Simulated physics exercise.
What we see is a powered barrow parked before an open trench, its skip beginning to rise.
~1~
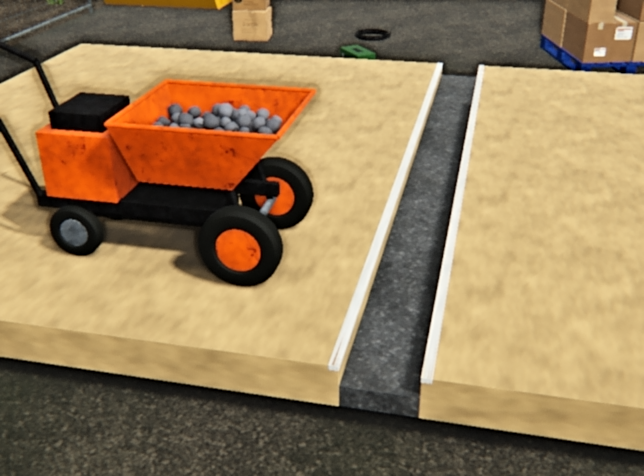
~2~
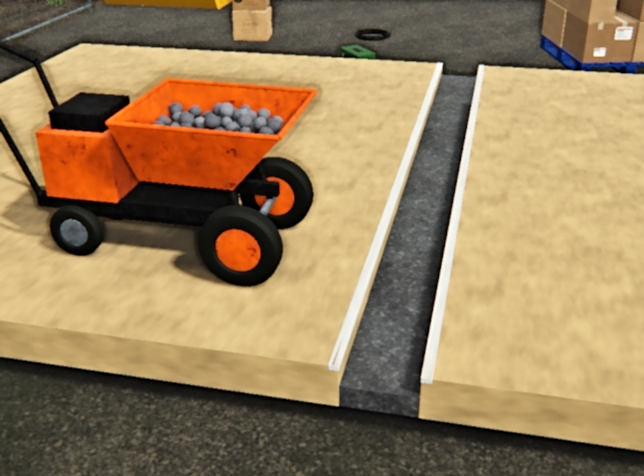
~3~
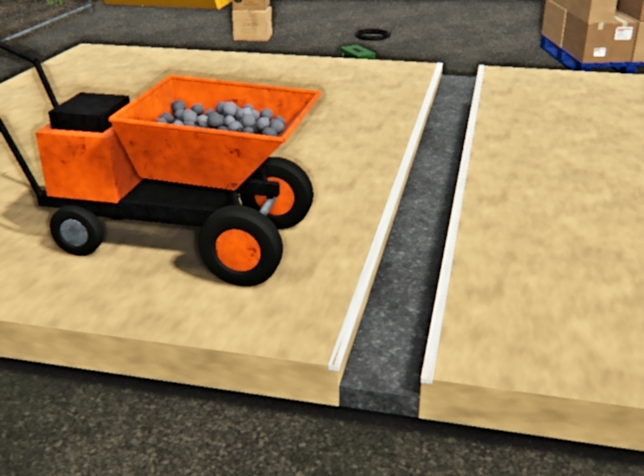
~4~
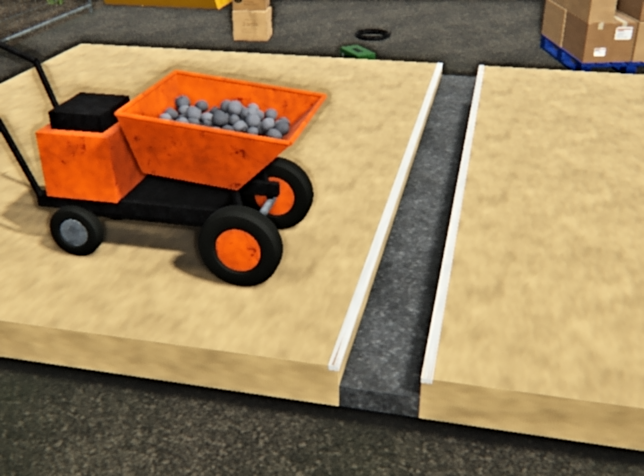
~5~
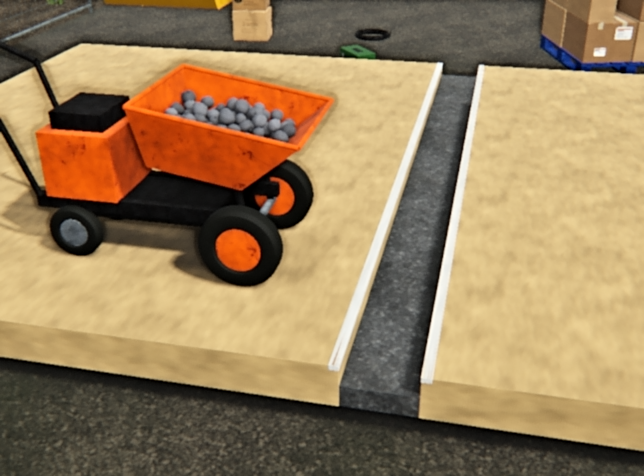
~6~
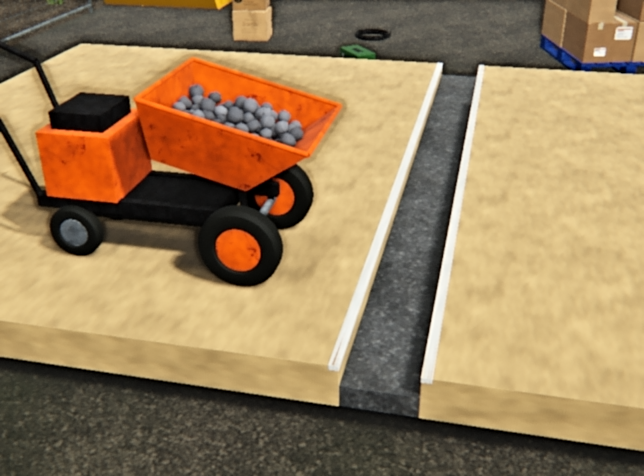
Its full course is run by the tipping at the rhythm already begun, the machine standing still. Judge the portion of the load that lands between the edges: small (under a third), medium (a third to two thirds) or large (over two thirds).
Large.
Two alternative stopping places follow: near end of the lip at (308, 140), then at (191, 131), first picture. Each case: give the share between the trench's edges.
You'd see around 60 per cent the first time and around 30 per cent the second.
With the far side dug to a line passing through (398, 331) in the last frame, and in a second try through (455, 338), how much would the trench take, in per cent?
The first try gives 40 percent, then the second gives 100 percent.
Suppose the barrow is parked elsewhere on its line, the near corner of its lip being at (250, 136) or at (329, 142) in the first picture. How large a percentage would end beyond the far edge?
Trial 1 around 0 %, trial 2 around 60 %.
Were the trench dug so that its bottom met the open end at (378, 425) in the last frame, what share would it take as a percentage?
About 100 percent.
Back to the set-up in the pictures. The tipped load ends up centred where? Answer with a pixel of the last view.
Near (409, 275), more or less.
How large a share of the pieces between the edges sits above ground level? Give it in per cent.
My best guess is some 25 per cent.
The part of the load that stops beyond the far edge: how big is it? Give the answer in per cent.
5 percent.
Soon, skip tipped steeply; all in the skip.
A while on, skip tipped right over; about two thirds in the skip; about a quarter in or heaped over the trench; a stray few falling.
Towards the end, skip tipped right over; a small part in the skip; most in or heaped over the trench; a small part beyond it.
Finally, skip tipped right over; a small part in the skip; most in or heaped over the trench; a small part beyond it.
